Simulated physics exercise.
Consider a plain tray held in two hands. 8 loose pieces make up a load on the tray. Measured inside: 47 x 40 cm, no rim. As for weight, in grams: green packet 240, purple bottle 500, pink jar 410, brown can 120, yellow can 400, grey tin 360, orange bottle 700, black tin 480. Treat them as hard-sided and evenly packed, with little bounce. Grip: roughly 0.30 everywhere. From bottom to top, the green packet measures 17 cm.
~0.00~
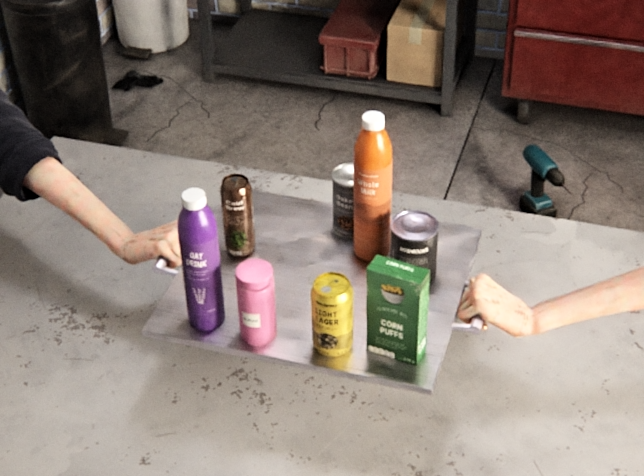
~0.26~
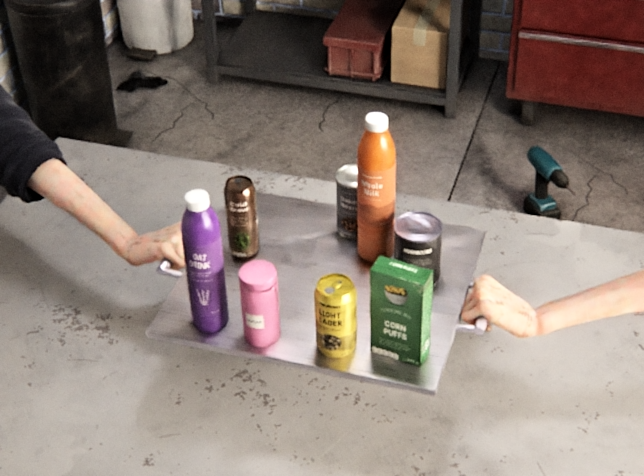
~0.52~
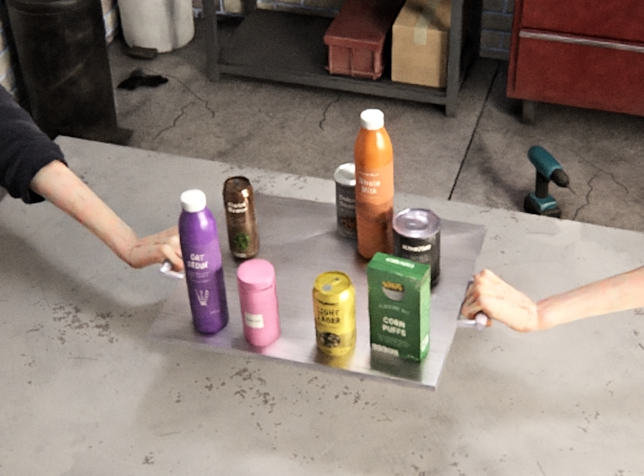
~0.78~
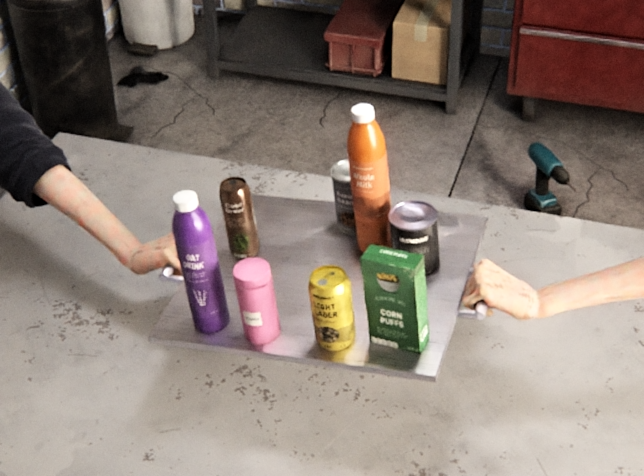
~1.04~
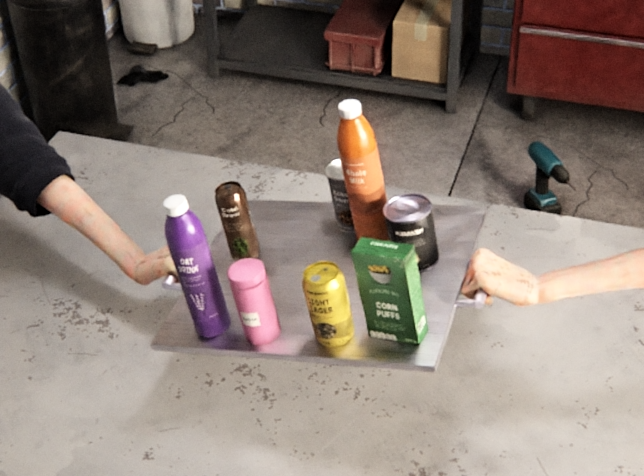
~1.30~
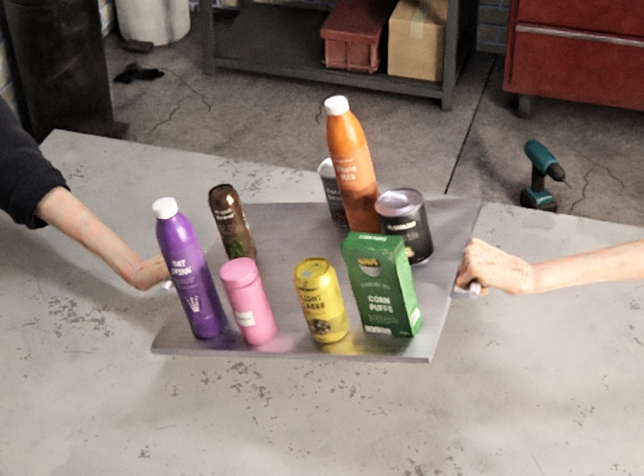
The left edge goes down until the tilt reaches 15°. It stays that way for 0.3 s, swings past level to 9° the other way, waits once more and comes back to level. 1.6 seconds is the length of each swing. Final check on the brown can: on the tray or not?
Shed.
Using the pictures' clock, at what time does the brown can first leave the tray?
Answer: Near 2.2 s.
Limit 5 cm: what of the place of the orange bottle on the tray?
Outcome for the orange bottle: Displaced.
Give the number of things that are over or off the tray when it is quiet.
Total: 3.
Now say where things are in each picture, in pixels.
The first frame shows tray level; brown can (238, 216); green packet (397, 311).
The second frame shows tray level; pink jar (260, 304); yellow can (336, 317).
The third frame shows tray at 2°, left edge down; orange bottle (374, 185).
The fourth frame shows tray at 5°, left edge down; black tin (415, 240); green packet (396, 300).
The fifth frame shows tray at 10°, left edge down; purple bottle (195, 266); pink jar (254, 302).
The sixth frame shows tray at 13°, left edge down; brown can (233, 226); yellow can (322, 301).
After 2.20 s, tray at 14°, left edge down; purple bottle now off the tray; brown can 55° off its base near (194, 250); orange bottle on its side.
After 2.60 s, tray at 8°, left edge down; brown can and orange bottle now off the tray; grey tin moved 5 cm.
After 3.80 s, tray at 9°, right edge down; grey tin moved 5 cm.
In the end (6.9 s), off the tray, purple bottle and brown can; toppled on the tray, orange bottle; not toppled but over 5 cm from the start, grey tin; the other 4 under 5 cm from the start. In the last view, brown can near (95, 228).
